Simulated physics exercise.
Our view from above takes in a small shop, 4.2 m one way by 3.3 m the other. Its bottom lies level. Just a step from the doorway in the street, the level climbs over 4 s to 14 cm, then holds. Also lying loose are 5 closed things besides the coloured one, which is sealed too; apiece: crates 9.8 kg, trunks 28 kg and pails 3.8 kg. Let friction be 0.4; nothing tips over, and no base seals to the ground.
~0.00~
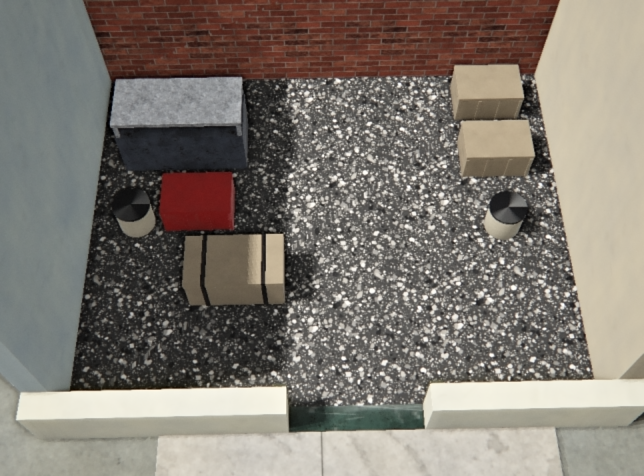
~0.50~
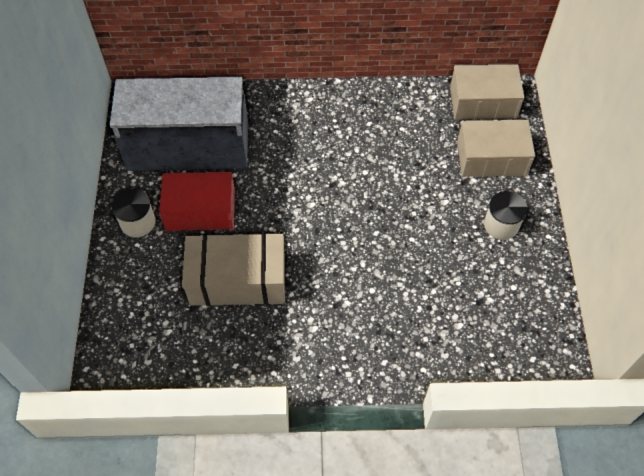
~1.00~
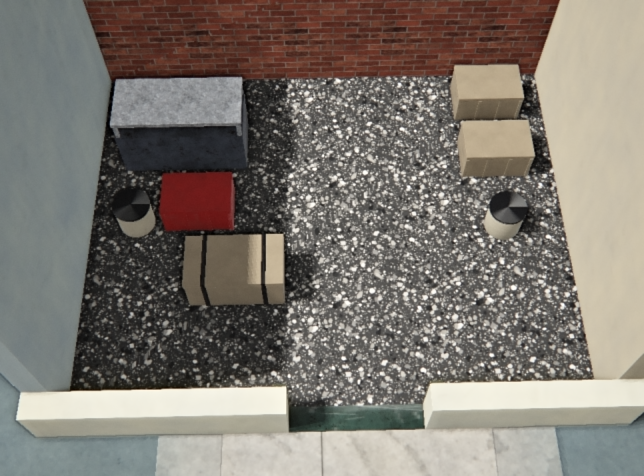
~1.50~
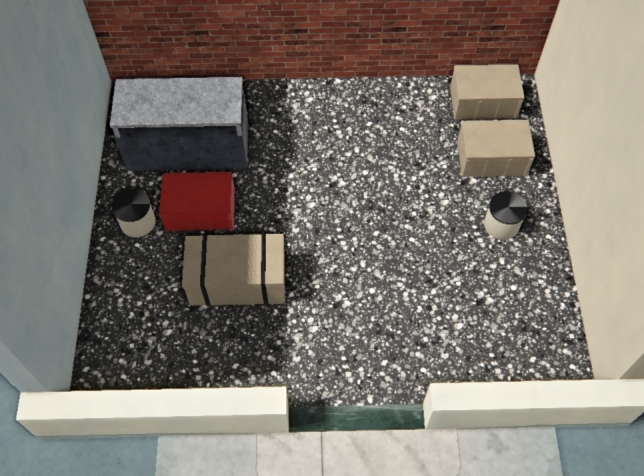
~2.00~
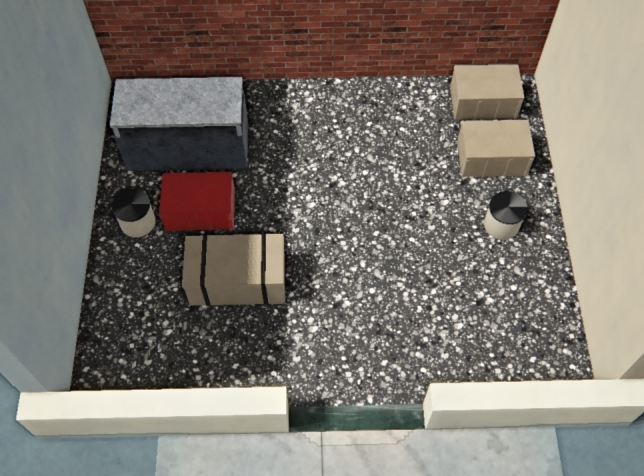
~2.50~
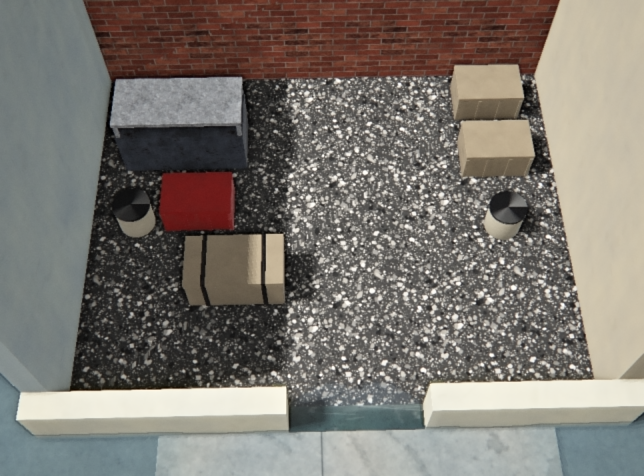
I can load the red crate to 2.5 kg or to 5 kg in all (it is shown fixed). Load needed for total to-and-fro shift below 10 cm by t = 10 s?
Final guess: It can do with the lighter ballast.
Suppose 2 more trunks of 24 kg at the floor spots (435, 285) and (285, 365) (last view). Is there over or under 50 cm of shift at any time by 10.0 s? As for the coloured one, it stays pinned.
Above the mark, then below the mark.
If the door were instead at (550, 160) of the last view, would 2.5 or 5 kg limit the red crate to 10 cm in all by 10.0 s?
Short version: Neither mass is sufficient.
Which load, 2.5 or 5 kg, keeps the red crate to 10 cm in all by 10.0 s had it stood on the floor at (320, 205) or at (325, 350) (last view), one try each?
Taking the two spots in turn, neither keeps it, then neither keeps it.
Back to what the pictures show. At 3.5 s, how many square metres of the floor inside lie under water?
At that time the wet patch spans about 1.5 m2.
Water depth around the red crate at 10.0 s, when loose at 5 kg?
Something like 2 centimetres.
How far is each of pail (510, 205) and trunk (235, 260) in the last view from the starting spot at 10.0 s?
Shifts: 5 cm / 0 cm.
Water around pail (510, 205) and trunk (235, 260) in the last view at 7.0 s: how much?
About 3 and 3 cm.
After 3.5 s the red crate would be 0 cm from its start with 2.5 kg and 0 cm from its start with 5 kg; 0 cm of water round it then.
After 4.5 s the red crate would be 0 cm from its start with 2.5 kg and 0 cm from its start with 5 kg; 0 cm of water round it then.
After 7.0 s the red crate would be 0 cm from its start with 2.5 kg and 0 cm from its start with 5 kg; 1 cm of water round it then.
After 10.0 s the red crate would be 2 cm from its start with 2.5 kg and 0 cm from its start with 5 kg; 2 cm of water round it then.
